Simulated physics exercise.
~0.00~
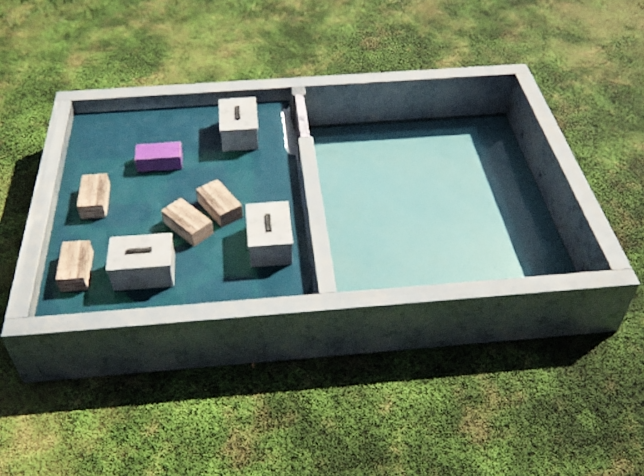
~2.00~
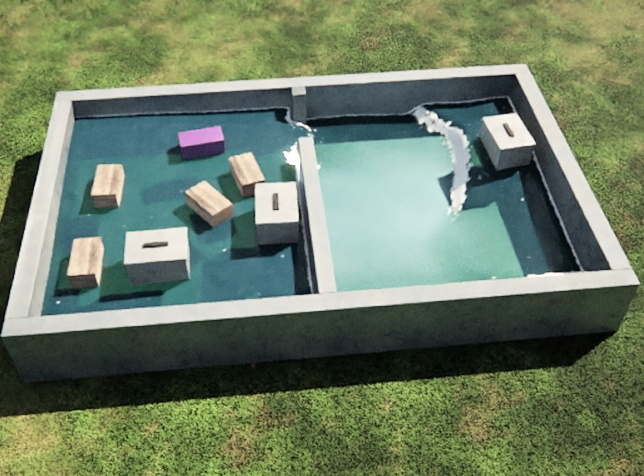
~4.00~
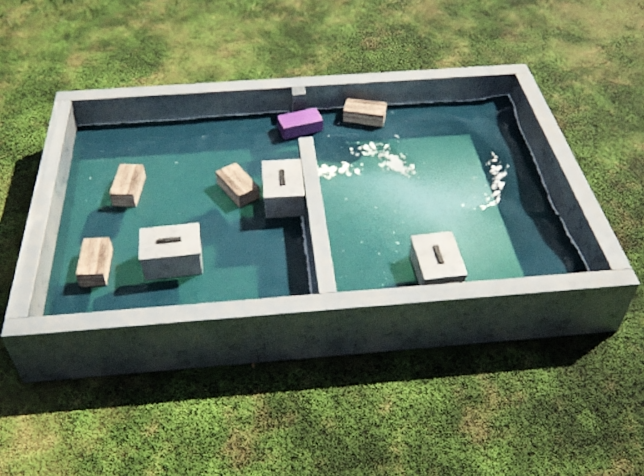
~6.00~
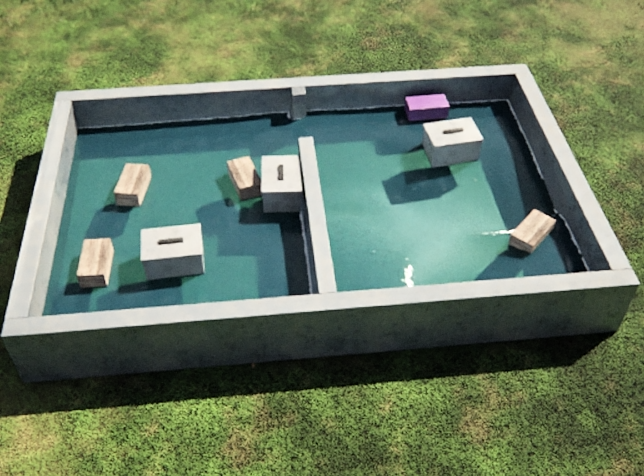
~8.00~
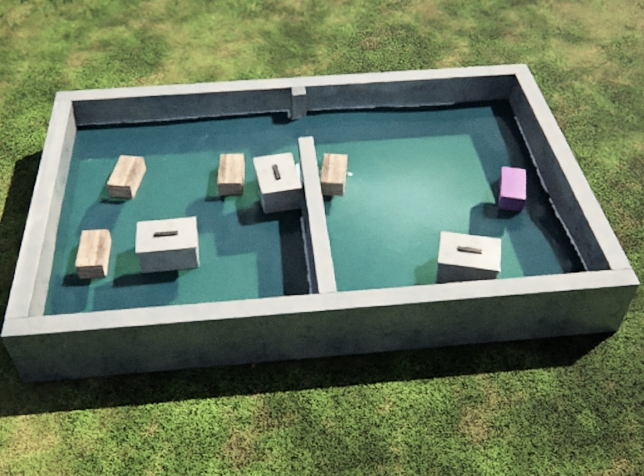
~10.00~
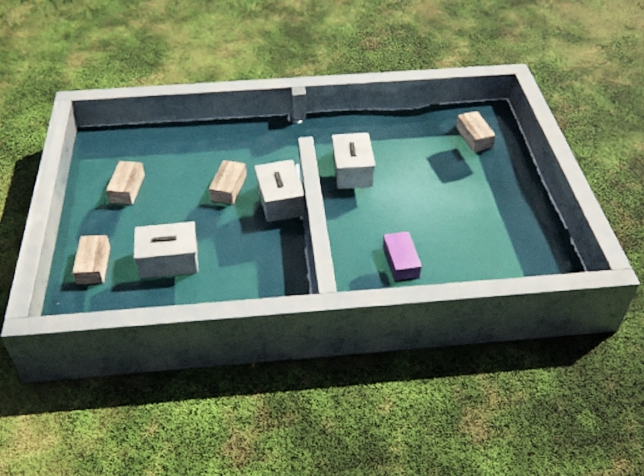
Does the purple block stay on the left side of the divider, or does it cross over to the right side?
It crosses over. The purple block drifts through the gap in the divider and ends up afloat in the right side of the tank.
